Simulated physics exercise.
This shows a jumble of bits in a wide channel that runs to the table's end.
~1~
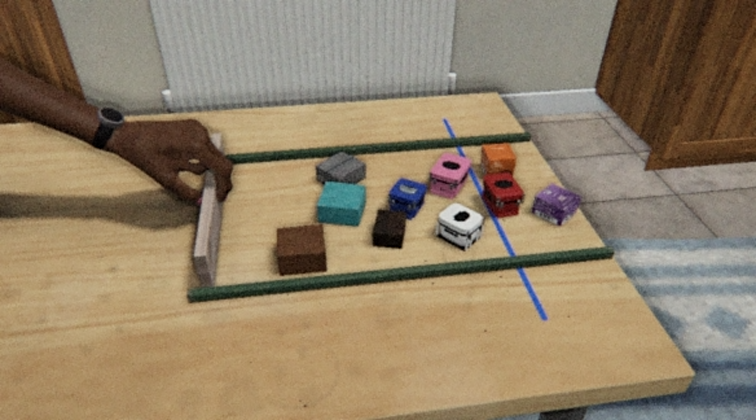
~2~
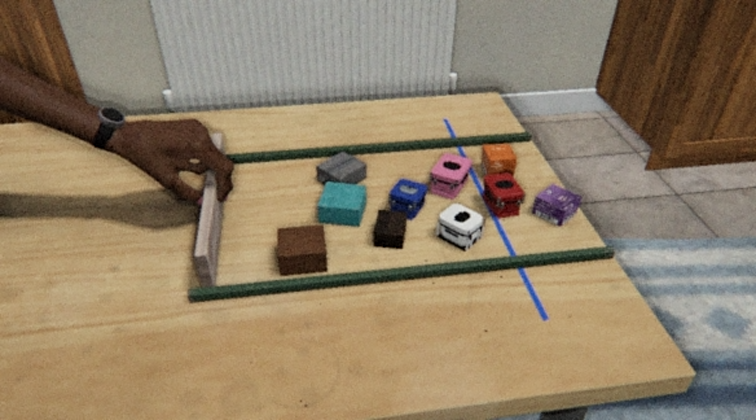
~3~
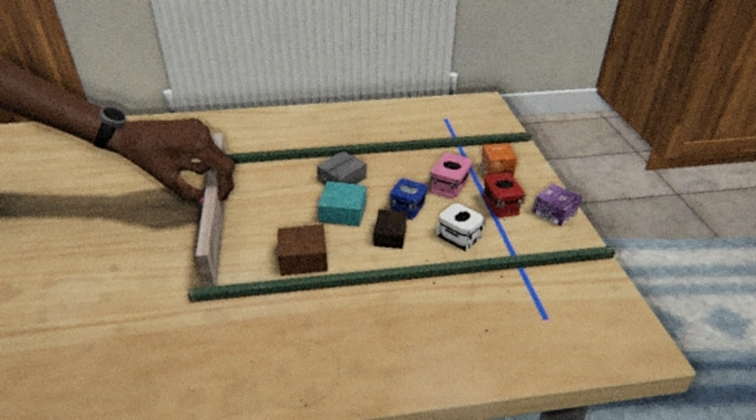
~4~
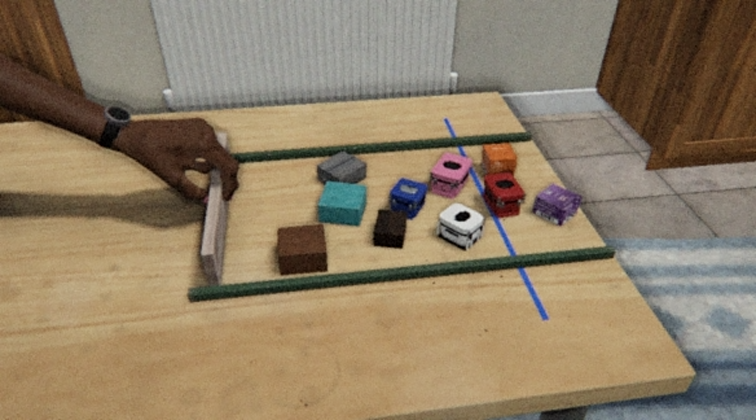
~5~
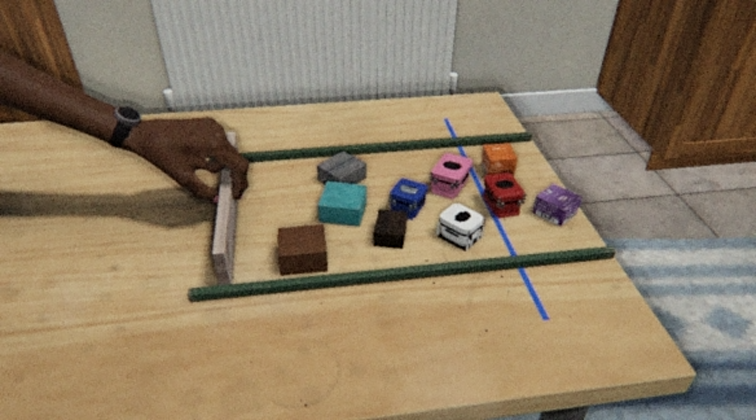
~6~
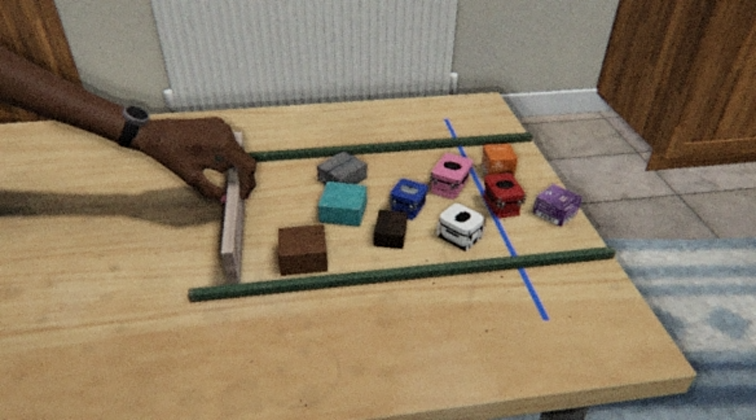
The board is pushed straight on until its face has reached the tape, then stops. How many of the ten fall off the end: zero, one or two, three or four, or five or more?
The number that fall off is one or two.
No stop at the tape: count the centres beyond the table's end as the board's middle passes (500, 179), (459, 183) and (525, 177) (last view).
In that order 4, 1 and 7.
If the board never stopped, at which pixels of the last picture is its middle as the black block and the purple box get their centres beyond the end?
Its middle is around (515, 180) and around (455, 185).
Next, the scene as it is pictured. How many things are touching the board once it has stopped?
It touches 3.
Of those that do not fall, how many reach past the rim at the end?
The number is 3.
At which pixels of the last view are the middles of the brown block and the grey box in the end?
The brown block stops around (529, 228); the grey box around (492, 166).
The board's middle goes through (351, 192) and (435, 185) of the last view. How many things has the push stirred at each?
First 5, then 10.
Early on, none off yet; purple box at rest near (557, 205); orange box at rest near (499, 162); red case at rest near (503, 196).
A while later, none off yet; purple box travelled about its own width near (581, 204); orange box travelled about its own width near (519, 160); red case travelled about its own width near (538, 193).
Finally, the number that fall off is one or two; lost, purple box.
